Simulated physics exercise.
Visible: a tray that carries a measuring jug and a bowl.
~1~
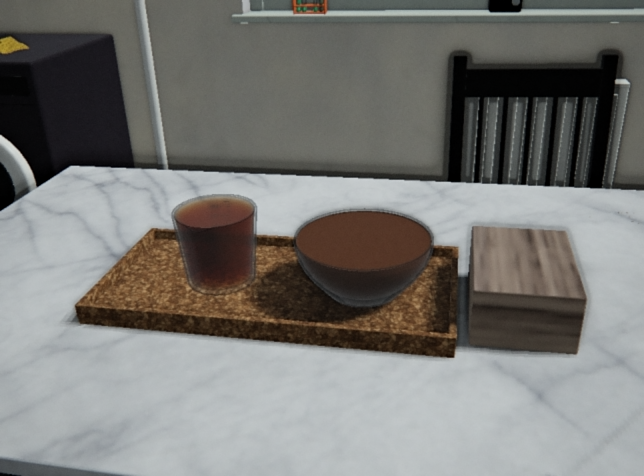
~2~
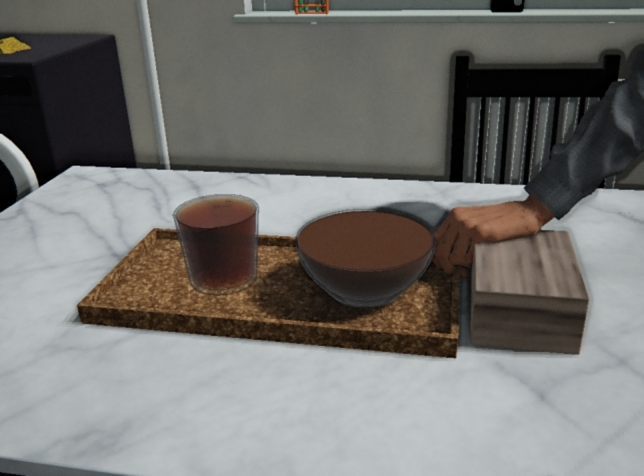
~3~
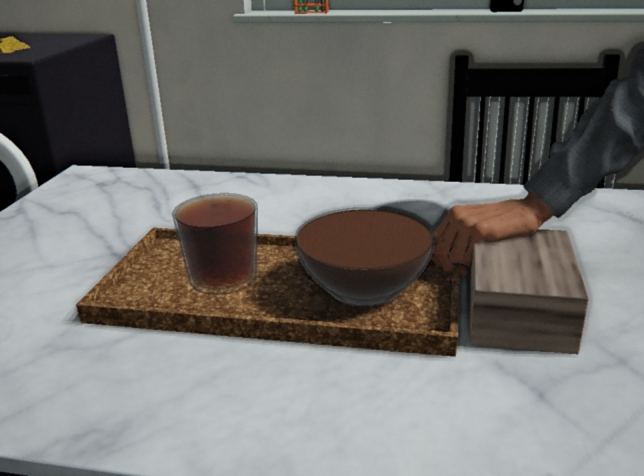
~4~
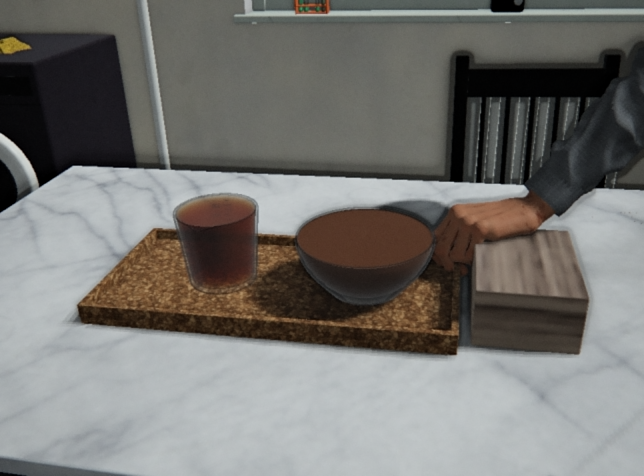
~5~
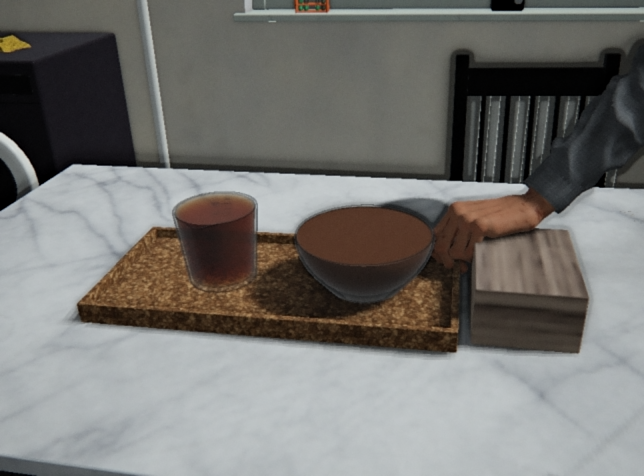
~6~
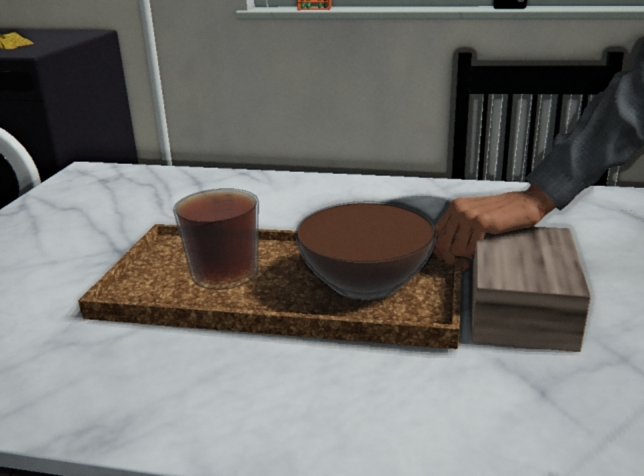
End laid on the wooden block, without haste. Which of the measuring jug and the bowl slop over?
Noted: Measuring jug brims over; bowl brims over.
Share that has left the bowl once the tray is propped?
24 %.
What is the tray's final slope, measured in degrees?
The tilt comes out at about 10°.
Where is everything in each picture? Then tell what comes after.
In the first picture, the tray lies flat; measuring jug (218, 243) nearly full; bowl (363, 261) nearly full; wooden block (525, 323).
The second picture shows a hand takes the end of the tray; measuring jug nearly full, surface at (216, 211); bowl nearly full, surface at (365, 239).
In the third picture, the end has come up a little; measuring jug (219, 242) nearly full; bowl (364, 260) nearly full.
The fourth picture shows slope near 0°; measuring jug nearly full, surface at (216, 210); bowl nearly full, surface at (365, 237); wooden block (528, 323).
The fifth picture shows the tray slopes by about 1°; measuring jug (219, 240) nearly full; bowl (365, 256) nearly full.
In the sixth picture, the end is rising; measuring jug nearly full, surface at (217, 205); bowl nearly full, surface at (366, 231); wooden block (529, 321).
Soon after, the tray slopes by about 6°; measuring jug, some has gone over its rim; bowl, some has gone over its rim.
Later, the tray slopes by about 12°; measuring jug, some has gone over its rim; bowl, some has gone over its rim.
In the end, the tray slopes by about 10°, resting on the wooden block; measuring jug, some has gone over its rim; bowl, some has gone over its rim.
